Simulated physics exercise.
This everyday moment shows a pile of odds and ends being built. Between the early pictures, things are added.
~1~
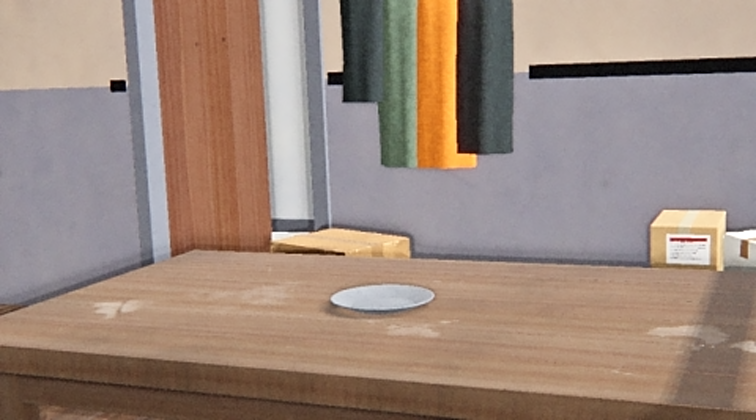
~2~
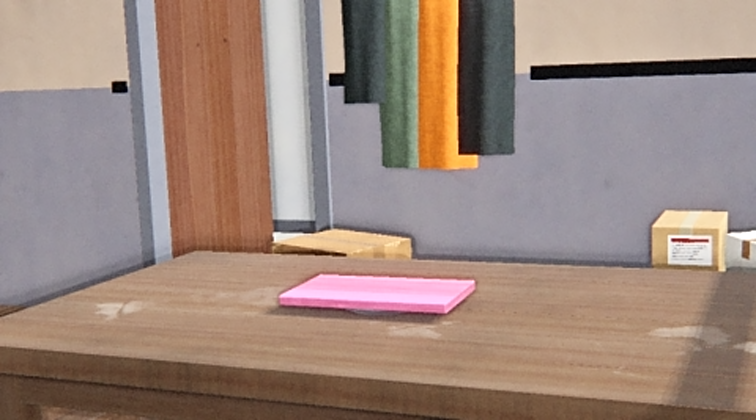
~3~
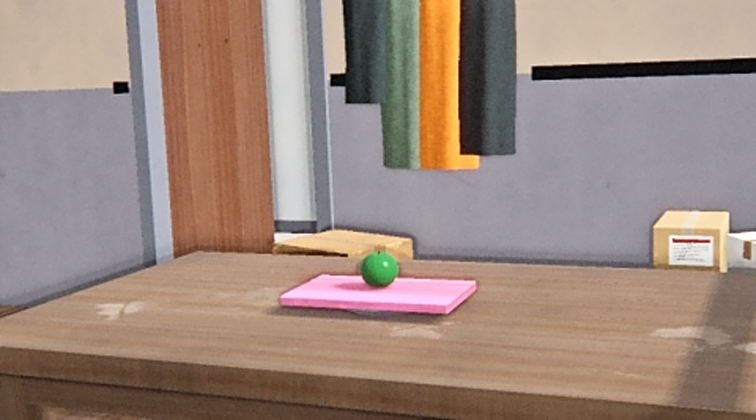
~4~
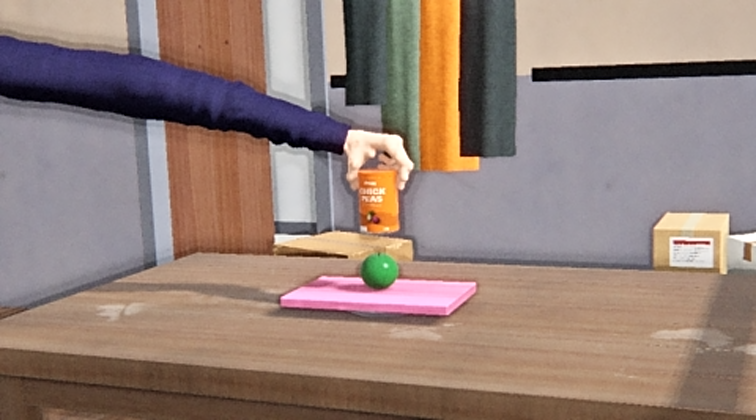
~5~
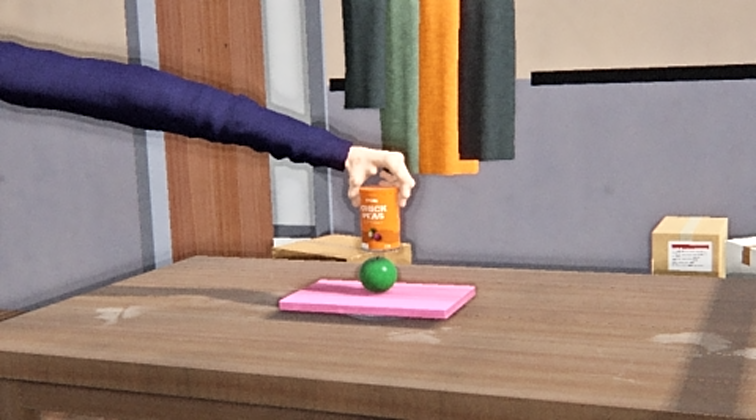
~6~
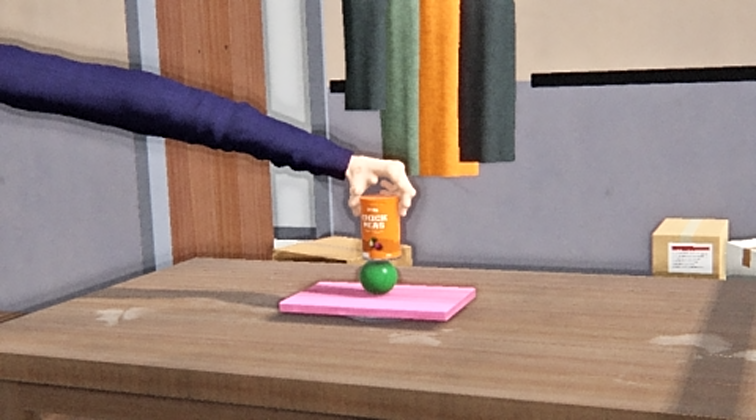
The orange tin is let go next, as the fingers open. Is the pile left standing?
Insecure.
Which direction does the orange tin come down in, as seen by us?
As we see it, to our right.
Then, 0.40 s after the last picture, orange tin tipped 51° from how it was near (407, 241).
Then, 0.50 s after the last picture, orange tin now fallen.
Then, 0.90 s after the last picture, things are still on the move.
Then, 1.30 s after the last picture, as before.
At rest, fallen, orange tin; the other 3 in place. Seen from the same camera at the end, orange tin near (507, 290). The pile loses its balance.
